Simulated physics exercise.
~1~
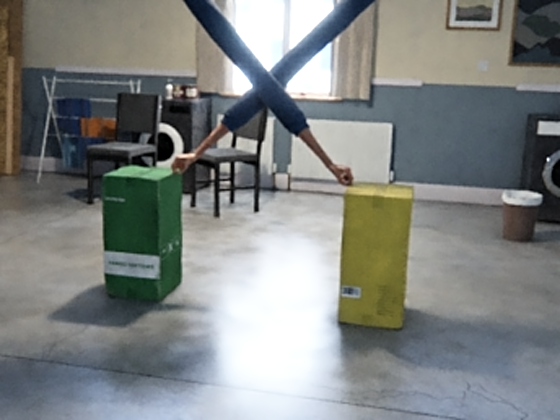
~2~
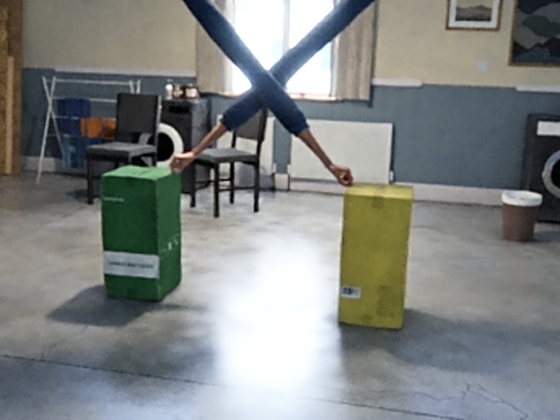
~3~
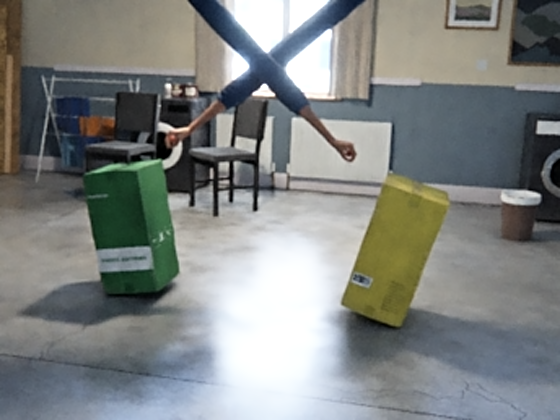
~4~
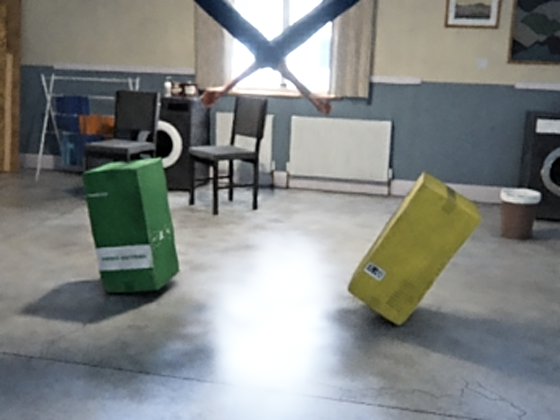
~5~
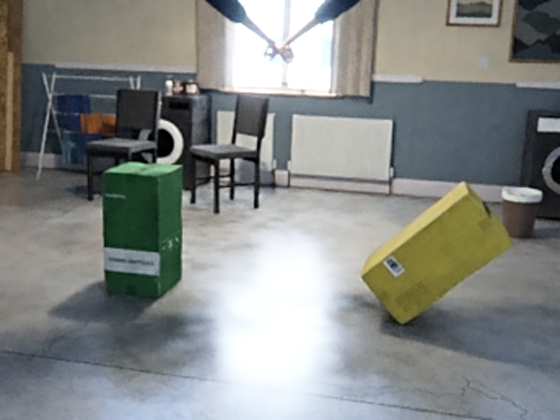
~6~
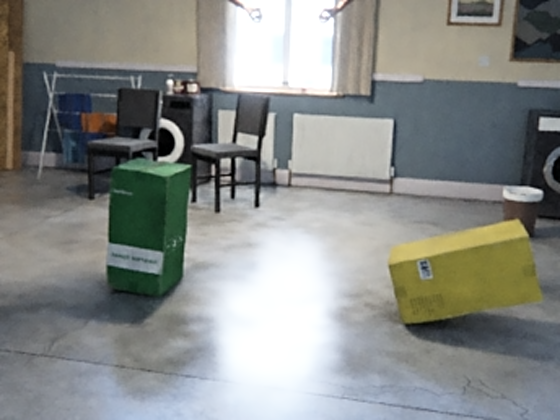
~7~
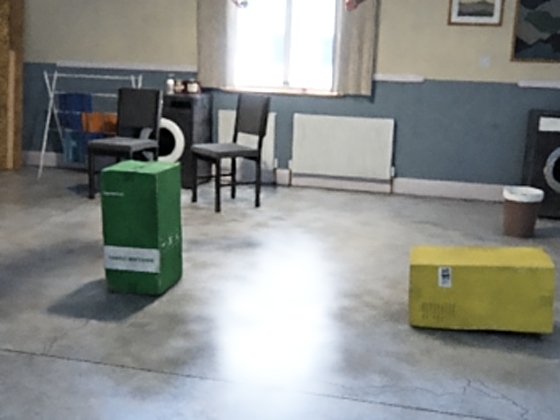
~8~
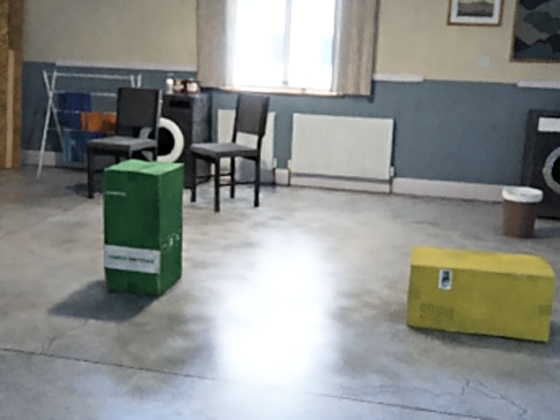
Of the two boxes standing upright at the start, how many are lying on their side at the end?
One of them is lying on its side at the end, the yellow box.
